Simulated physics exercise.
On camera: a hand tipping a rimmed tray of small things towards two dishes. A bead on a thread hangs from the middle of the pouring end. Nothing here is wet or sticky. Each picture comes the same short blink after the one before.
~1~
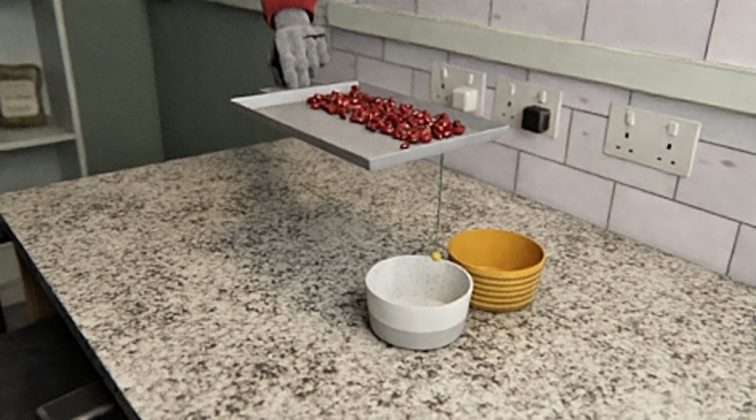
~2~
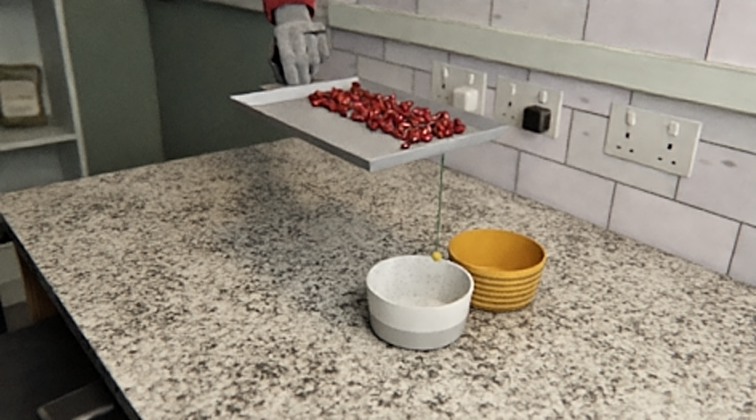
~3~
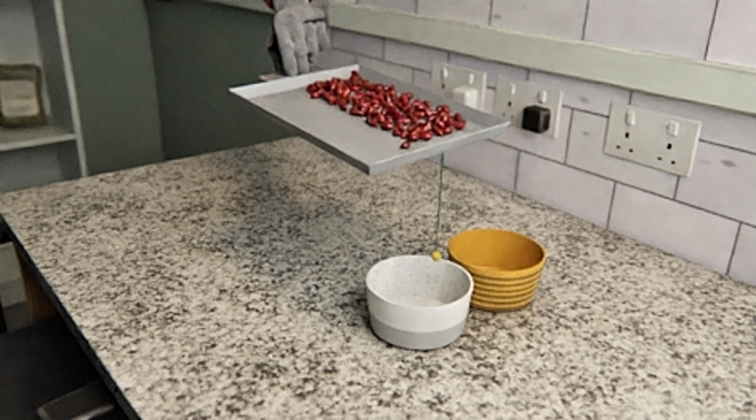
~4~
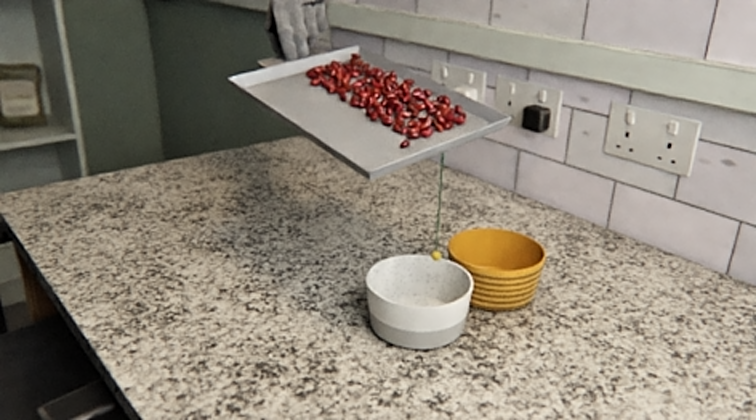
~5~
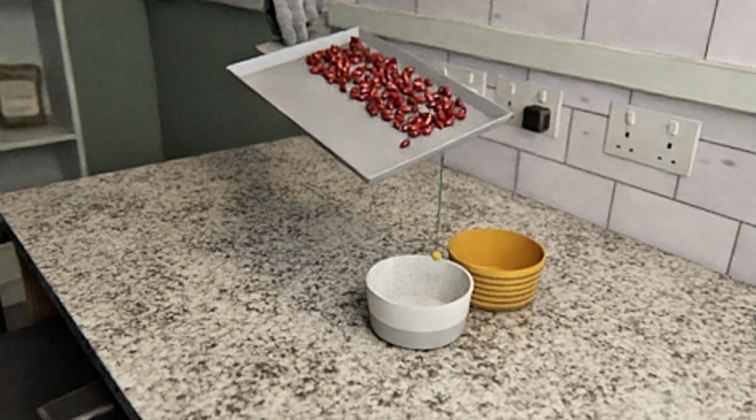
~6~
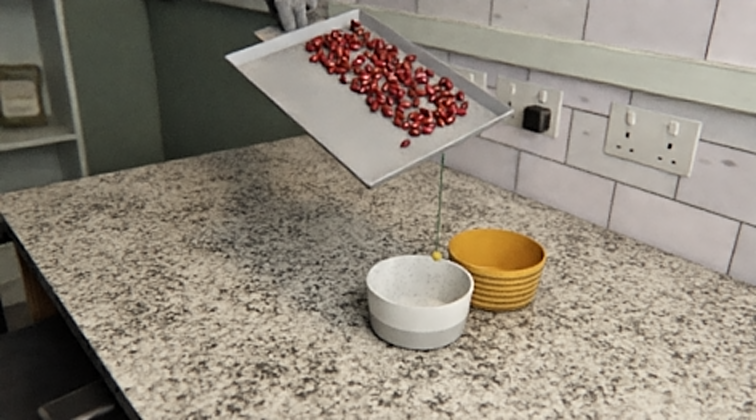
A gloved hand raises the far end of a grey rimmed tray of glossy red beans above a white dish and a yellow one, steadily steepening it as the near left corner dips slightly and the beans stay bunched.
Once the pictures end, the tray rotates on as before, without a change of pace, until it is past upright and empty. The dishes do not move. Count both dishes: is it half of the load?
Caught overall: Under half.
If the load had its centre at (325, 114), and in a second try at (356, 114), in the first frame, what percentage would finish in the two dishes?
In turn 30 and 30 in a hundred.
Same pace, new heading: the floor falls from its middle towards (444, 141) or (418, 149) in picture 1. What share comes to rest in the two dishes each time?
First some 60, then 30 per cent.
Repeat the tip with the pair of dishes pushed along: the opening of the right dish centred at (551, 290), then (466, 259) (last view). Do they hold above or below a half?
The first try: Below a half. The second: The larger part.
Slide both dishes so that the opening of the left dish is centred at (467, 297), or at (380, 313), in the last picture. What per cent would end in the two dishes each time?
Near 10 % and 90 %.
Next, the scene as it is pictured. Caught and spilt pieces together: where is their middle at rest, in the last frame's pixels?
Near (363, 365).
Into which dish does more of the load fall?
It is left.
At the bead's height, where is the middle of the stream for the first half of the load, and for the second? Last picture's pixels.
Early half (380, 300), late half (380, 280).
Shortly afterwards, tray tipped steeply; near two thirds on the tray; only a few in the left dish; only a few outside both; near a third in the air.
Next, tray tipped past a quarter turn; near a quarter in the left dish; the bulk outside both; only a few in the air.
Some moments later, tray tipped past a quarter turn; near a quarter in the left dish; the bulk outside both.
In the end, tray tipped past a quarter turn; near a quarter in the left dish; none at all in the right dish; the bulk outside both.
